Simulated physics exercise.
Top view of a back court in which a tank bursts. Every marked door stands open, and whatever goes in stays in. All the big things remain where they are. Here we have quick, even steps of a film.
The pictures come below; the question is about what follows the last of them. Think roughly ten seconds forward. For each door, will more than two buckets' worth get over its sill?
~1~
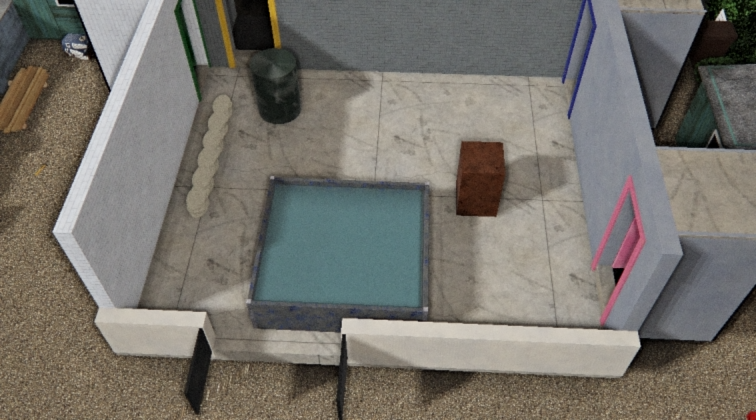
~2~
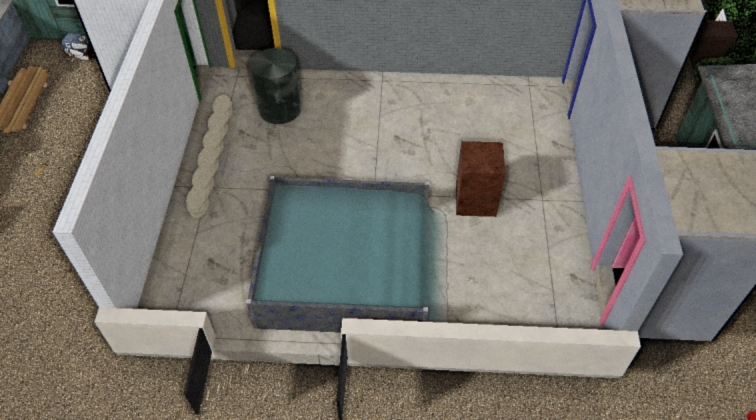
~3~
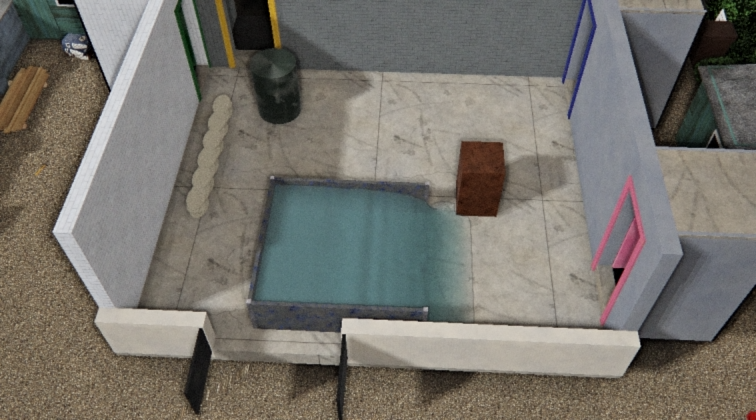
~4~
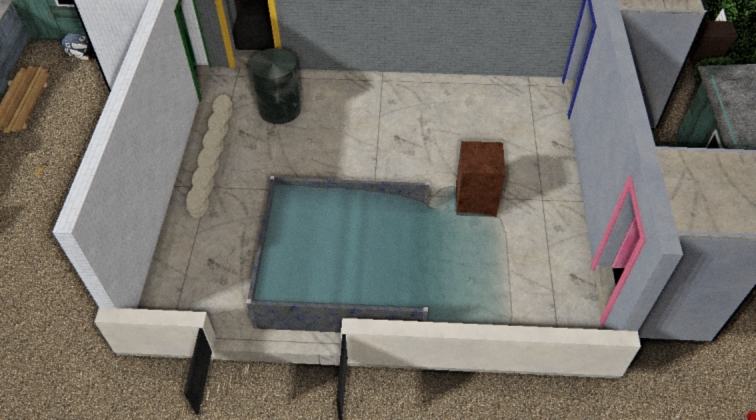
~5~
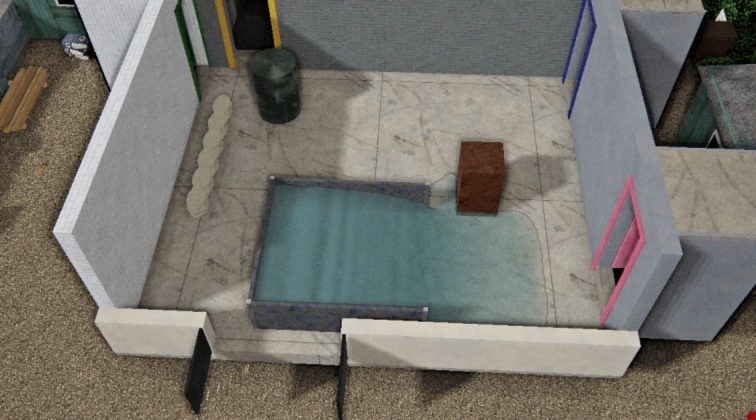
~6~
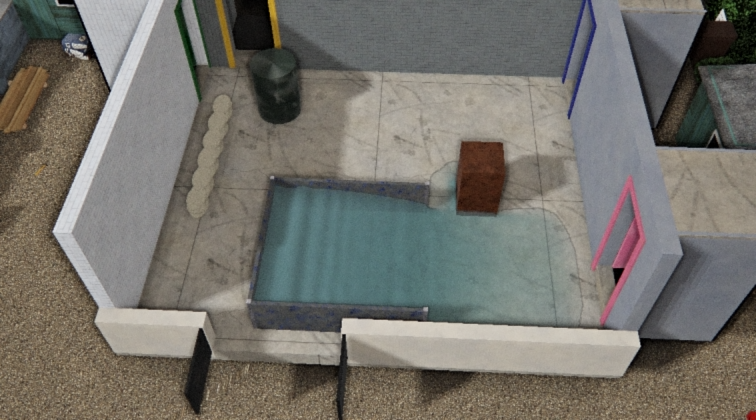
My prediction: The pink door will pass more than two buckets. The blue door will pass more than two buckets. The green door will pass more than two buckets. The yellow door will pass two buckets at most.
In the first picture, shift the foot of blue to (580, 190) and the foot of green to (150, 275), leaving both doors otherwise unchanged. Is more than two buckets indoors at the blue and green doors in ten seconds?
Result - blue door exceeds the limit; green door remains within the limit.
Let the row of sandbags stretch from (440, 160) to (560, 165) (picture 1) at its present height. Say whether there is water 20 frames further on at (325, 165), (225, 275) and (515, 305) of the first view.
Sequence check: Left alone / left alone / soaked through.
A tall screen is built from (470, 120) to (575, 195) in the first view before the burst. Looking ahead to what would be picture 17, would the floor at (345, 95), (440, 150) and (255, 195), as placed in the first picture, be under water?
Results in sequence: Bone-dry / swamped / bone-dry.
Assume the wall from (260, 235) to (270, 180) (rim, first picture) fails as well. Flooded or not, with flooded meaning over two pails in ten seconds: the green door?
Honestly, the green door breaks the threshold.
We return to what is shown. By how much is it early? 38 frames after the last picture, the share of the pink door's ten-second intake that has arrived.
I make it 100 per cent.
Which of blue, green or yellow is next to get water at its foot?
That's the blue-painted one.
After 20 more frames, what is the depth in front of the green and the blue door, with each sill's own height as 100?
The first comes to about 0 percent, the second to about 50 percent.
A moment on, water covers 25 % of the floor; the pink door over two buckets in, the blue door not reached, the green door not reached, the yellow door not reached.
Next, water covers 35 % of the floor; the pink door far over two buckets in, the blue door wet at the sill, nothing in, the green door not reached, the yellow door not reached.
Then, water covers 45 % of the floor; the pink door far over two buckets in, the blue door wet at the sill, nothing in, the green door not reached, the yellow door not reached.
Later, water covers 65 % of the floor; the pink door far over two buckets in, the blue door over two buckets in, the green door not reached, the yellow door wet at the sill, nothing in.
In the end, water covers 95 % of the floor; the pink door far over two buckets in, the blue door over two buckets in, the green door far over two buckets in, the yellow door wet at the sill, nothing in.
